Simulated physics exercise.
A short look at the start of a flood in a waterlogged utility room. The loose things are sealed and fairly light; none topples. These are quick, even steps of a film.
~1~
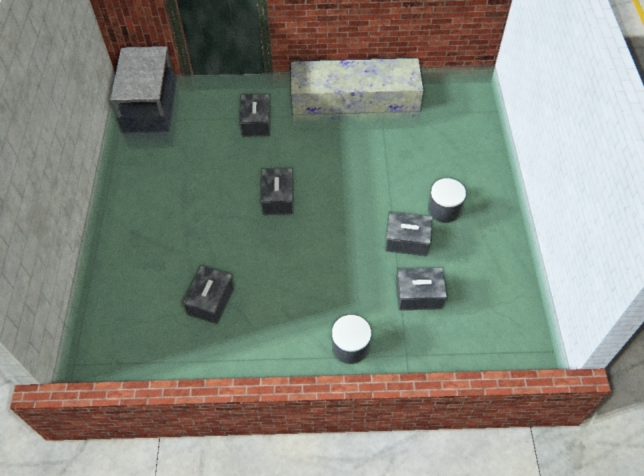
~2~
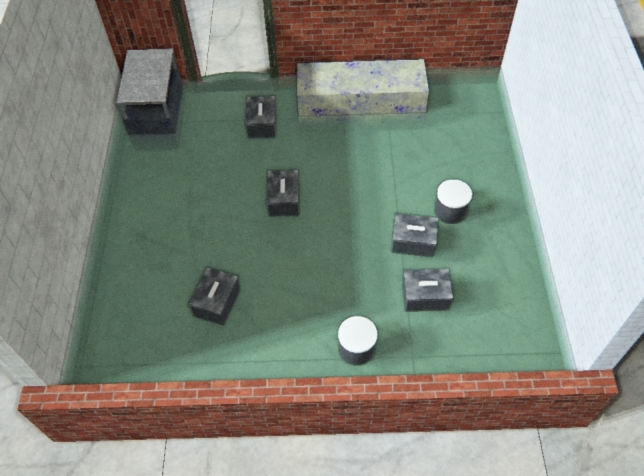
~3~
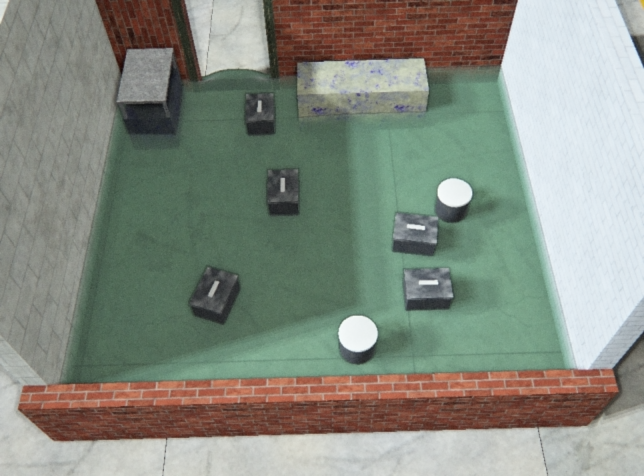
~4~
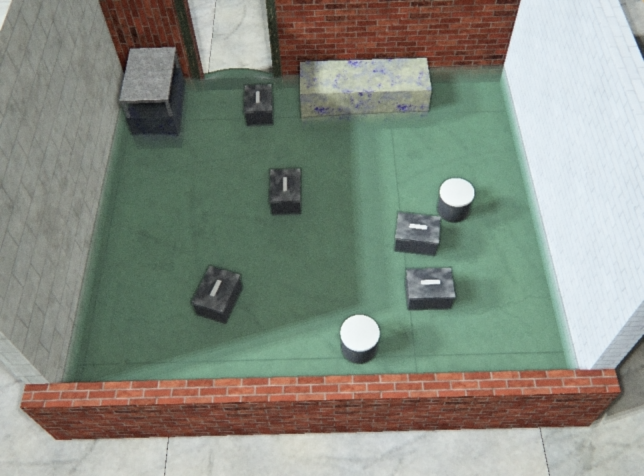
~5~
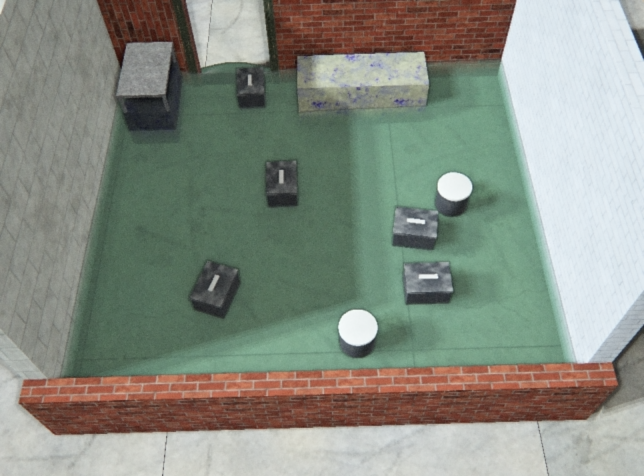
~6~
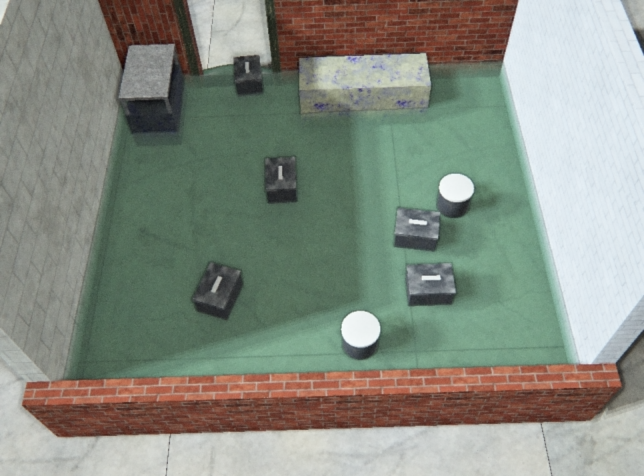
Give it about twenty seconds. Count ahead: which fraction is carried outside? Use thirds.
That comes to less than a third.
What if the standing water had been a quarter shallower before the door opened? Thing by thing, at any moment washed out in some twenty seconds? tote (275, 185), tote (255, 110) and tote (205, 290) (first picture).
In that order: Gone, gone, still in.
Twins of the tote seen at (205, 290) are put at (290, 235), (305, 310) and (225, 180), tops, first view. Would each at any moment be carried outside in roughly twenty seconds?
As listed: Out, left behind, out.
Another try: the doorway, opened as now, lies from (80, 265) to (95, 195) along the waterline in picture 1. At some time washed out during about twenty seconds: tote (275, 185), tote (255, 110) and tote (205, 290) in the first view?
One after the other: Carried outside, yes, yes.
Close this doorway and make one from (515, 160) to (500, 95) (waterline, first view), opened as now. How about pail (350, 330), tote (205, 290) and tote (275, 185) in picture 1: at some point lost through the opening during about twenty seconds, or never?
In that order: Kept in, no, gone.
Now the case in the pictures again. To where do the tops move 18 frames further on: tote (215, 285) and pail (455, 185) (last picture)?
Close to (203, 243) and (427, 163).
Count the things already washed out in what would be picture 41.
The number is 2.
A moment on, 1 of 7 are out; 6 afloat.
Next, 2 of 7 are out; 5 afloat.
Later, 2 of 7 are out; 5 afloat.
In the end, 2 of 7 are out; 5 afloat.
